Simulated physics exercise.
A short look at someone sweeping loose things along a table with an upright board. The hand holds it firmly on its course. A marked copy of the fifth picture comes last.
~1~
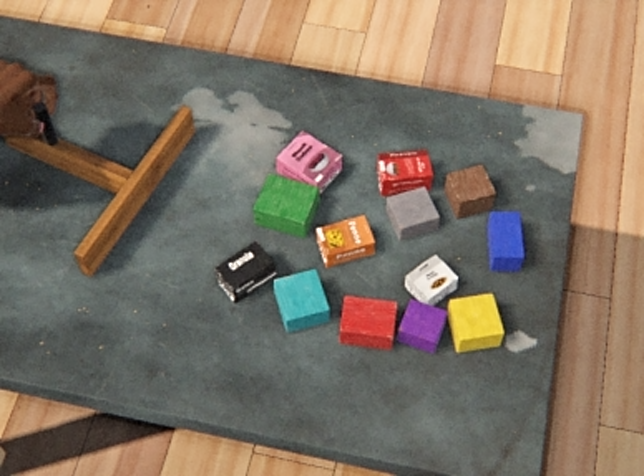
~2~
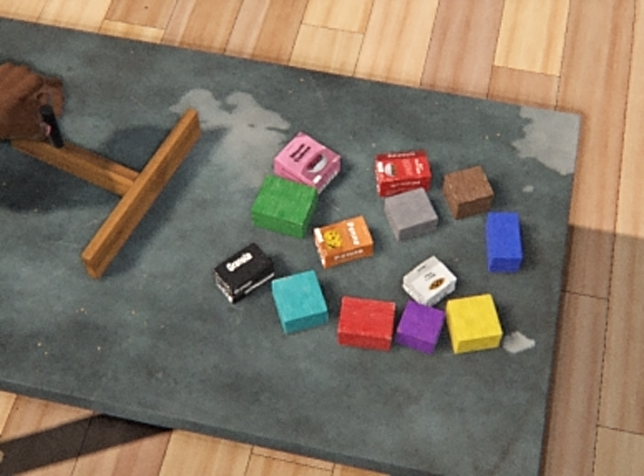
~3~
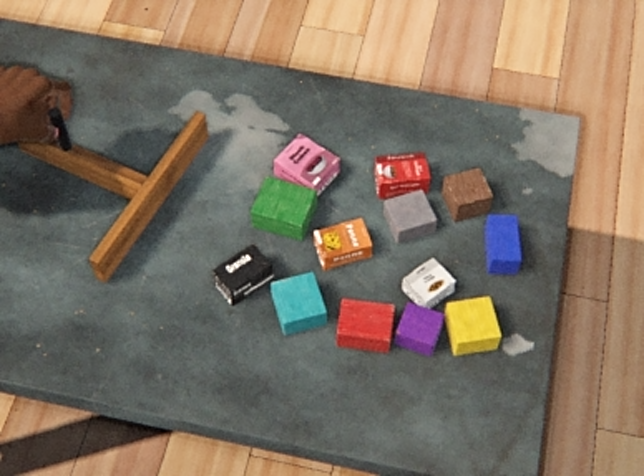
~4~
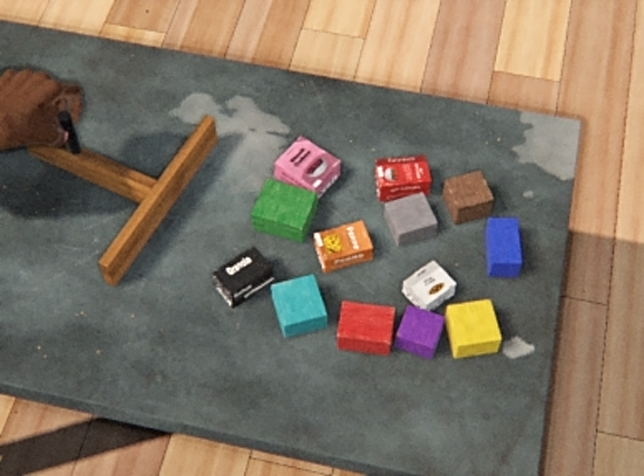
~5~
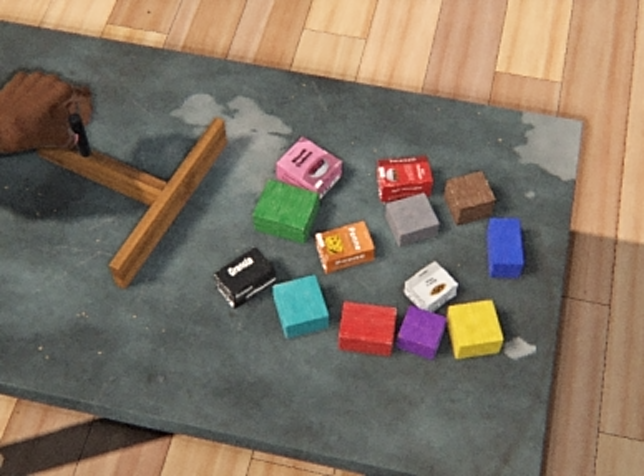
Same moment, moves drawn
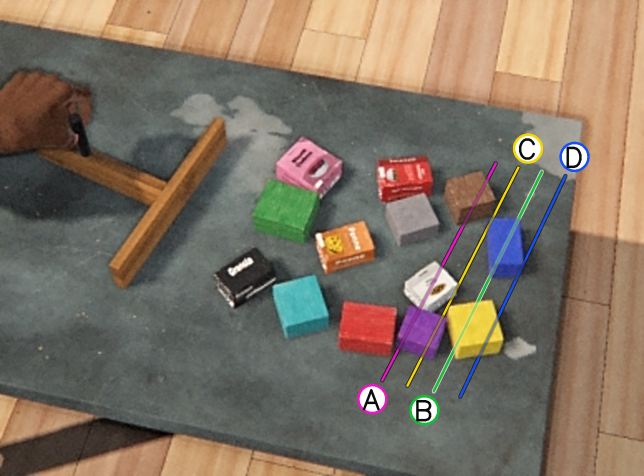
On a dark tabletop, a hand slides a wooden board slowly right toward scattered colourful blocks and packets.
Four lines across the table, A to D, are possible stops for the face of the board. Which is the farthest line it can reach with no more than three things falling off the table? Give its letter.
C.
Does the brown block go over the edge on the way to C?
By then, yes.
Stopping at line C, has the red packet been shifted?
By then, yes.
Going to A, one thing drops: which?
The brown block.
On the marked copy, A at (443, 265); B at (491, 275); C at (467, 270); D at (516, 280).
Taking C. A third of the way, board (274, 209); pink box (343, 175); black packet (263, 282).
Two thirds of the way, board (381, 230); brown block (542, 216); blue block (527, 260).
When it is over, board (466, 246); brown block over the edge; blue block over the edge; three fallen.
As for the rest, A is within the limit but short; B drops four; D drops seven.
